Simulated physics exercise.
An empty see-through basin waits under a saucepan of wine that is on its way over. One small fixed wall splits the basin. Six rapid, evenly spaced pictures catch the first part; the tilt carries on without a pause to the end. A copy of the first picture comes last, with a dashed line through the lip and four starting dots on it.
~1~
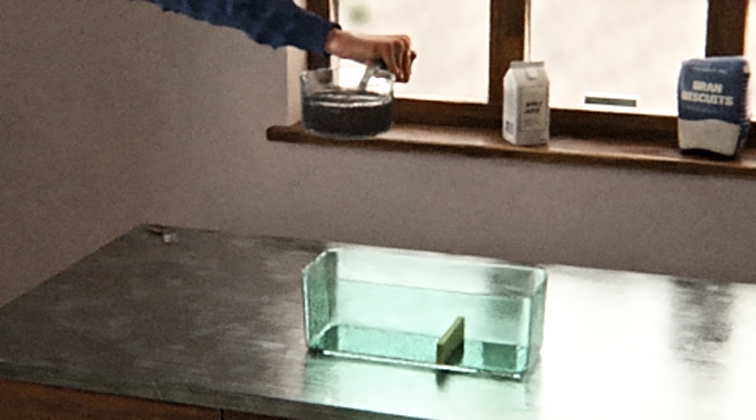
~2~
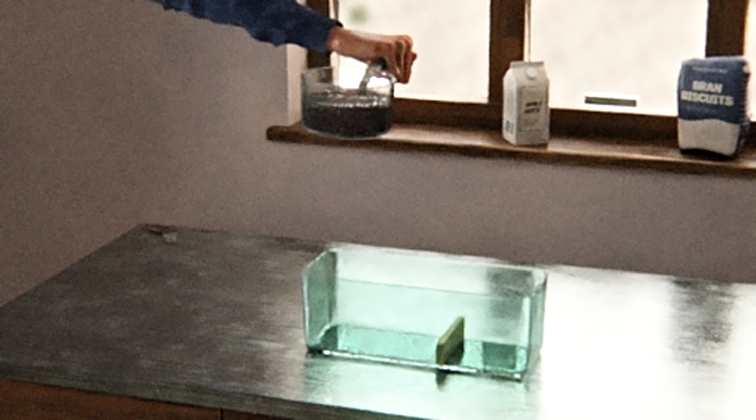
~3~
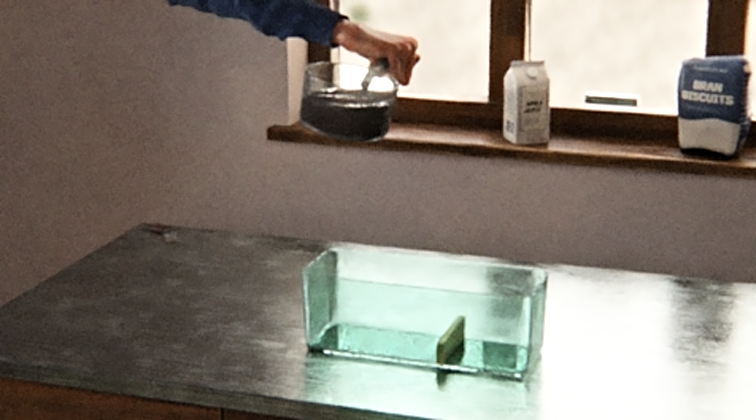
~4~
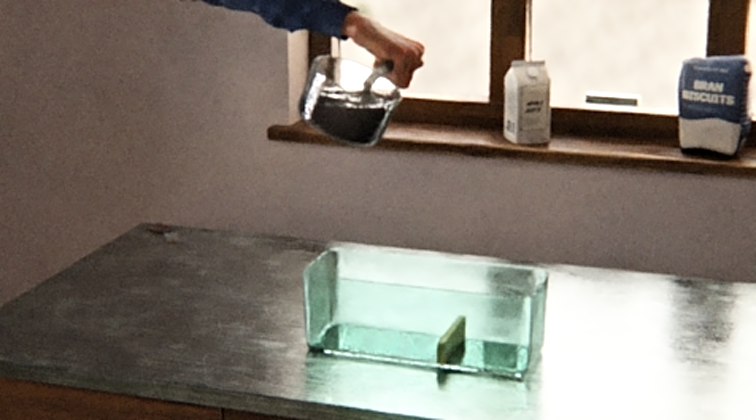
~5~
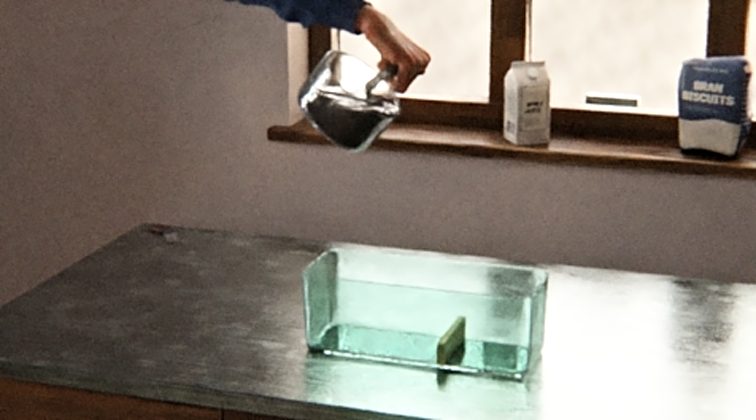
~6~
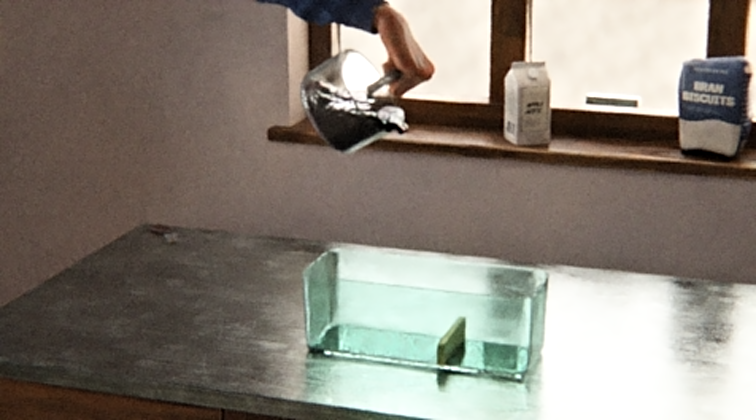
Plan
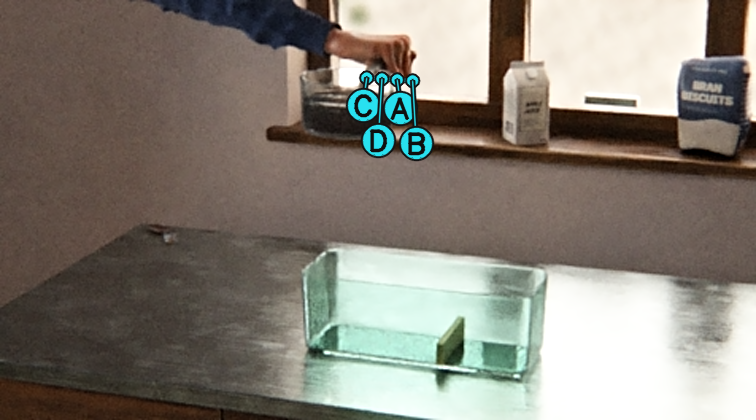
The clip opens on a hand holding a see-through saucepan of dark wine upright, above and behind an empty, green-tinted basin with a low upright wall inside. The hand tips the pan to the right, slightly at first, then steeply, until wine just passes over its lip.
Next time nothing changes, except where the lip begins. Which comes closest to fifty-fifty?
Go for B.
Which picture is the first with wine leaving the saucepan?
Picture 6.
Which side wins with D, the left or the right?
More ends on the left.
In cyan, A at (397, 79); B at (412, 80); C at (366, 77); D at (381, 78).
With A, about 74 % ends left of the wall and 19 % right of it; 7 % is lost outside.
With B, about 44 % ends left of the wall and 54 % right of it.
With C, about 69 % ends left of the wall and 19 % right of it; 11 % is lost outside.
With D, about 81 % ends left of the wall and 9 % right of it; 10 % is lost outside.
